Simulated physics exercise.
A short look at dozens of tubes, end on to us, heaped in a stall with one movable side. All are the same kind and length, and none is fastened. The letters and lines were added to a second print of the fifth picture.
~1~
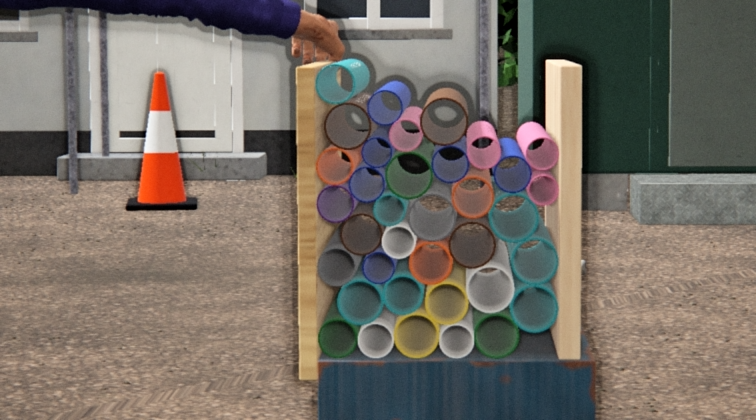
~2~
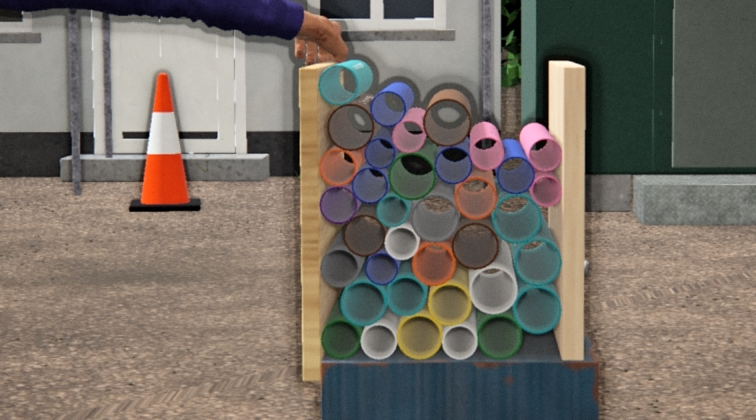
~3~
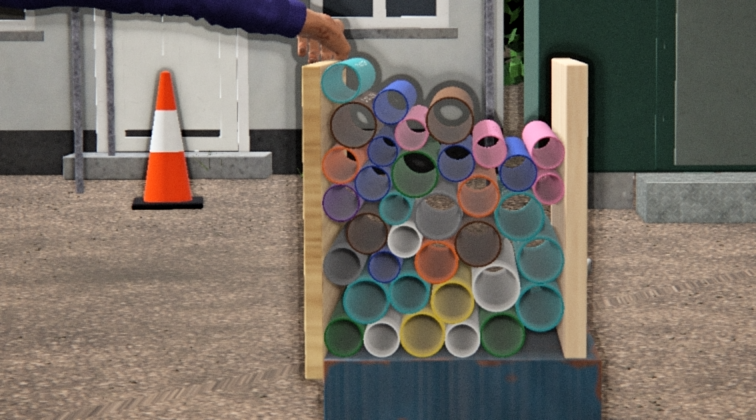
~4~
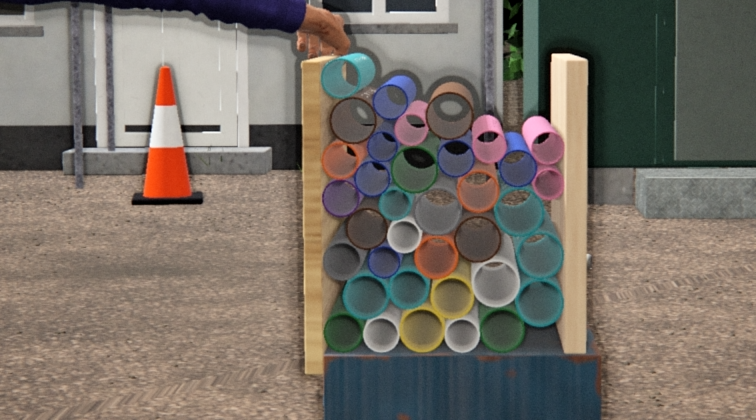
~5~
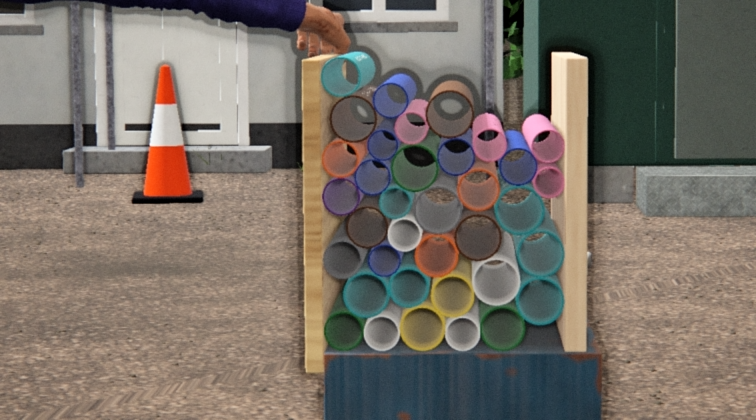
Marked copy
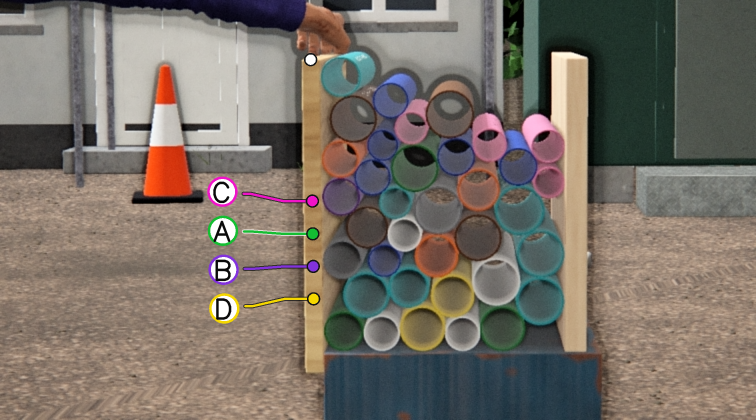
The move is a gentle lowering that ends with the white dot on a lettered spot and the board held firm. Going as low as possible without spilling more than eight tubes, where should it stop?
Lower it to B and no more.
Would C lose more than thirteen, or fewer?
It loses fewer than thirteen.
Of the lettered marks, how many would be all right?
The number is three.
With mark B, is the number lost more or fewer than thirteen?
It loses fewer than thirteen.
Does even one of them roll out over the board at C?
At C: Yes.
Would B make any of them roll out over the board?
Yes.
On the copy, A at (313, 234); B at (313, 266); C at (312, 201); D at (313, 299); the white dot at (311, 60).
On B. First, top of the board (322, 149).
Then, top of the board (323, 247).
Finally, top of the board (323, 265), eight out over the board.
By contrast, A about four out over the board; C six out over the board; D more than eight out over the board.
